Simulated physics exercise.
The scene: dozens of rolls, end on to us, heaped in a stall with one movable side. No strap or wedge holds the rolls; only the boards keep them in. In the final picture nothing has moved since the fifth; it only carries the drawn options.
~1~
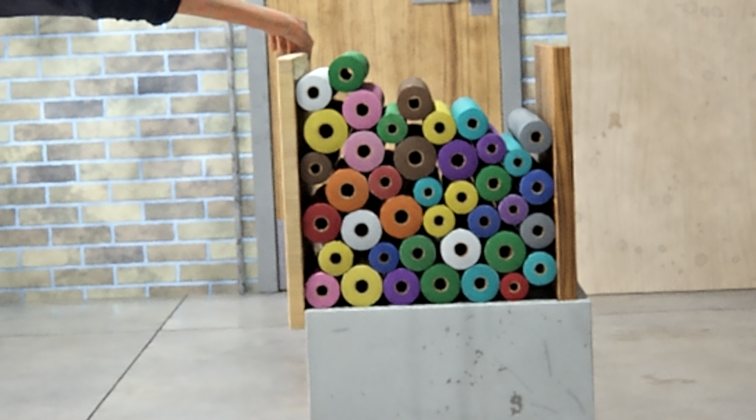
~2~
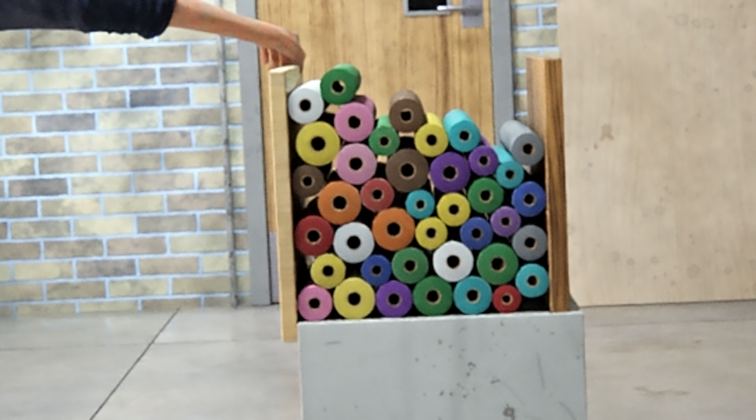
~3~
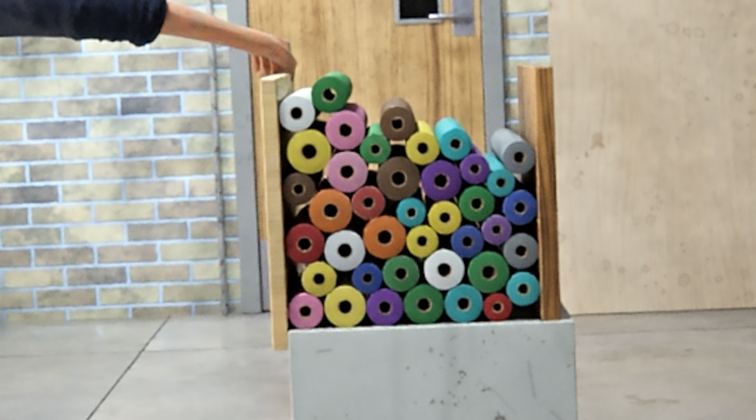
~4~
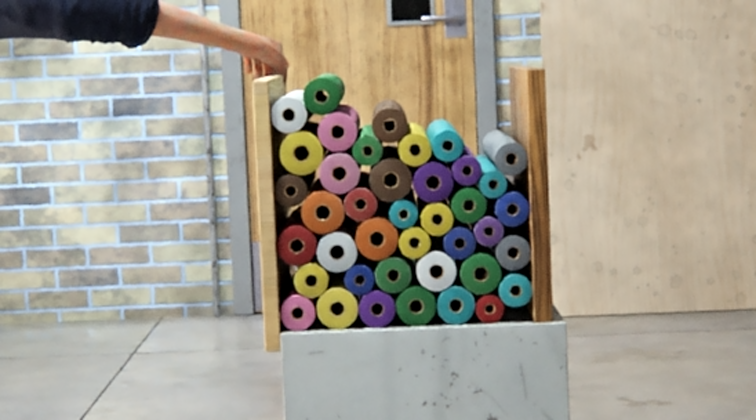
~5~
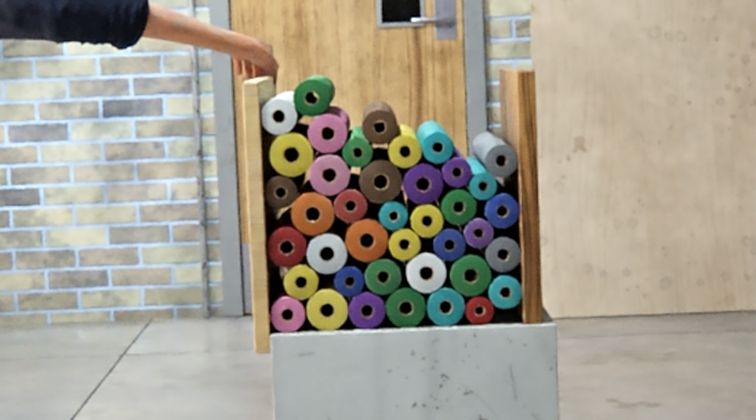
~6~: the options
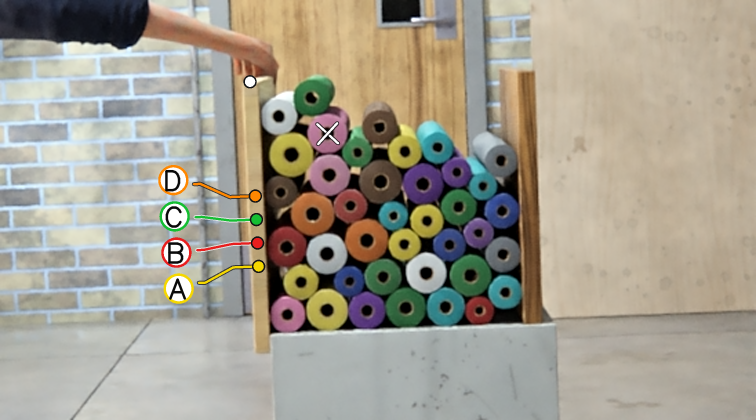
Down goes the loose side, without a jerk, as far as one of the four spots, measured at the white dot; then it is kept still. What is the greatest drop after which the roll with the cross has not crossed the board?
Lower it to C and no more.
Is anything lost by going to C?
At C: Yes.
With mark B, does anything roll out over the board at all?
Yes.
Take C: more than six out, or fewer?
At C, fewer than six.
On the copy, A at (259, 266); B at (258, 243); C at (257, 220); D at (255, 196); the cross at (328, 133); the white dot at (250, 81).
On C. First, top of the board (261, 142).
Then, top of the board (264, 212).
Finally, top of the board (265, 219), two out over the board, the crossed one still inside.
By contrast, A lets the crossed one out; B lets the crossed one out; D keeps the crossed one inside.
